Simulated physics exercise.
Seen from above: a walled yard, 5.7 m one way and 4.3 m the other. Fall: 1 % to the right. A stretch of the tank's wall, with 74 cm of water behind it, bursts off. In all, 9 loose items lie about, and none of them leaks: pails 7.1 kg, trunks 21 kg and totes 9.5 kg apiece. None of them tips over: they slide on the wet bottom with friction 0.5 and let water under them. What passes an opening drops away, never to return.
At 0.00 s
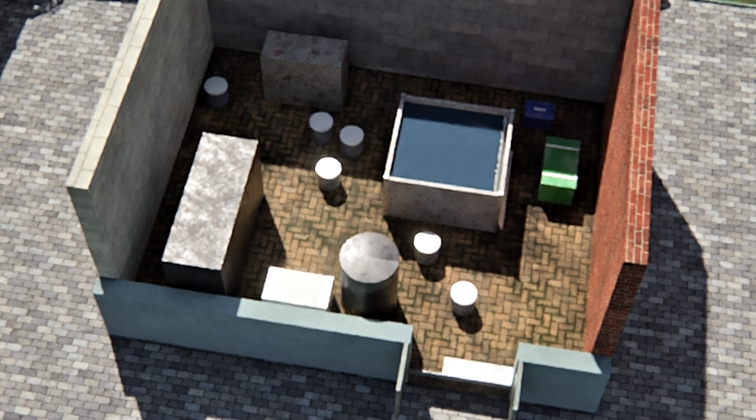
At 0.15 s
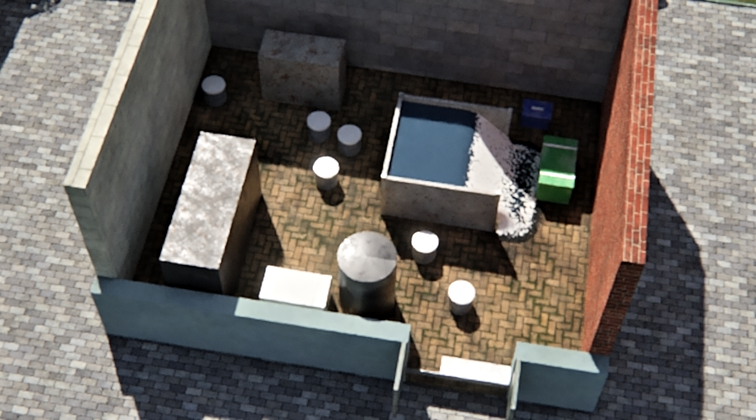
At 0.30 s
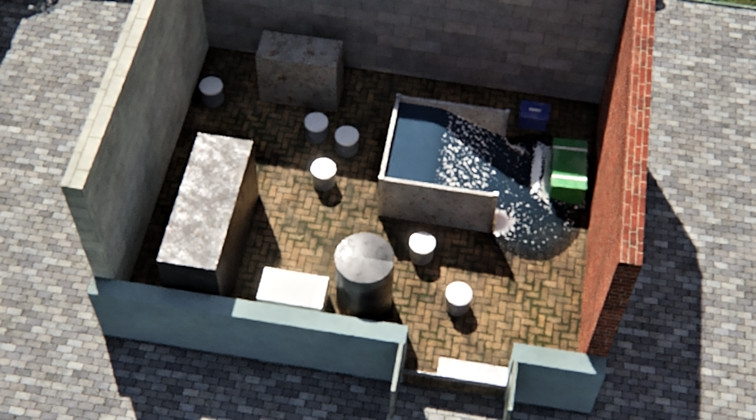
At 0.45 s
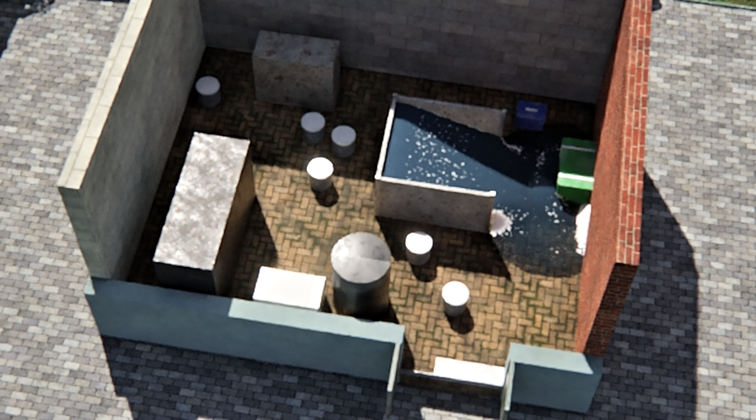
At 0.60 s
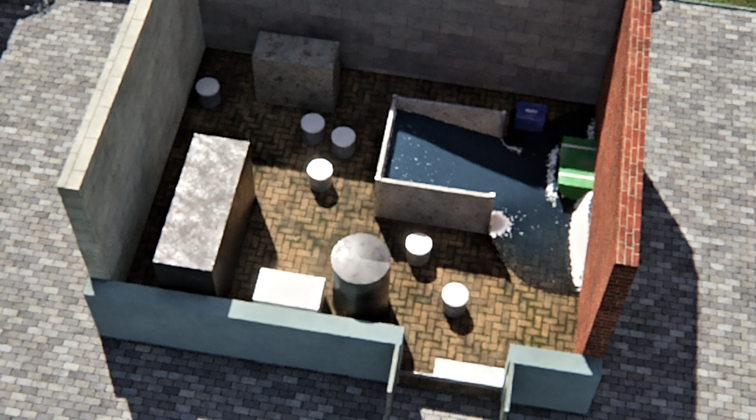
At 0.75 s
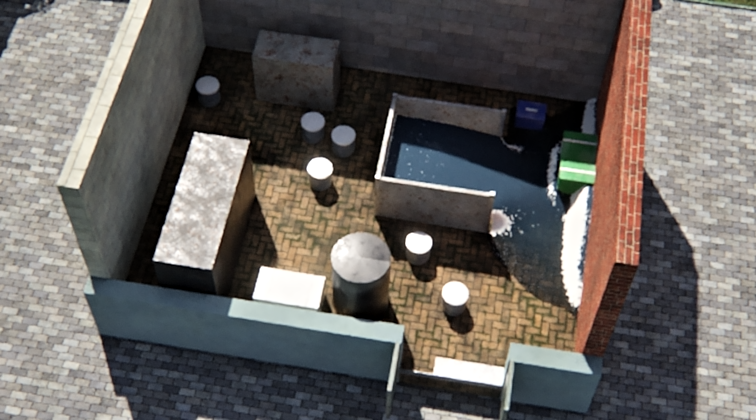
Water bursts from the right side of a square tank in a walled brick-paved yard, seen from high above as the view drifts very slightly. Around it stand a green trunk and blue tote to the right, grey blocks, a cylinder and small pale drums to the left and front. Foaming, it spreads to the red brick wall, nudging the trunk rightward, while the drums stay put.
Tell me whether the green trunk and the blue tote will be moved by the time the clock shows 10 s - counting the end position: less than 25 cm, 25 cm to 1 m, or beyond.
Green trunk: Makes a long trip. Blue tote: Makes a long trip.
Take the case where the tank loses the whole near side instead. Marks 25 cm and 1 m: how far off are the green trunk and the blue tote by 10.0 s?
The green trunk would remain almost still and the blue tote would remain almost still.
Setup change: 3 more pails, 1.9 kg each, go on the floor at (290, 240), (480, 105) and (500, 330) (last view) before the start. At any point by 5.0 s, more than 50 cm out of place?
In sequence: Stays within; goes beyond; goes beyond.
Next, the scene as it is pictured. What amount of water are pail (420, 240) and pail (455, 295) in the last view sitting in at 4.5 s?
Close to 4 and 7 centimetres.
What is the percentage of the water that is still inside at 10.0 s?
Somewhere near 78 percent, give or take.
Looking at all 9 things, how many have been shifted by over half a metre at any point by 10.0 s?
Answer: 3.
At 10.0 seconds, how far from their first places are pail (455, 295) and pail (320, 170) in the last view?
Respectively: 50 cm / 0 cm.
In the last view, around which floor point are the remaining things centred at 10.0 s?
It sits at about (329, 189).
After 2.0 s the green trunk is near (560, 92), 1.0 m from its start, afloat; the blue tote is near (510, 118), 0.3 m from its start, aground; 0 of 9 are out; 1 afloat.
After 4.5 s the green trunk is near (370, 78), 2.8 m from its start, afloat; the blue tote is near (320, 121), 2.9 m from its start, aground; 0 of 9 are out; 1 afloat.
After 7.0 s the green trunk is near (358, 118), 2.7 m from its start, afloat; the blue tote is near (304, 123), 3.1 m from its start, aground; 0 of 9 are out; 1 afloat.
After 10.0 s the green trunk is near (359, 116), 2.7 m from its start, aground; the blue tote is near (304, 123), 3.1 m from its start, aground; 0 of 9 are out; 1 afloat.
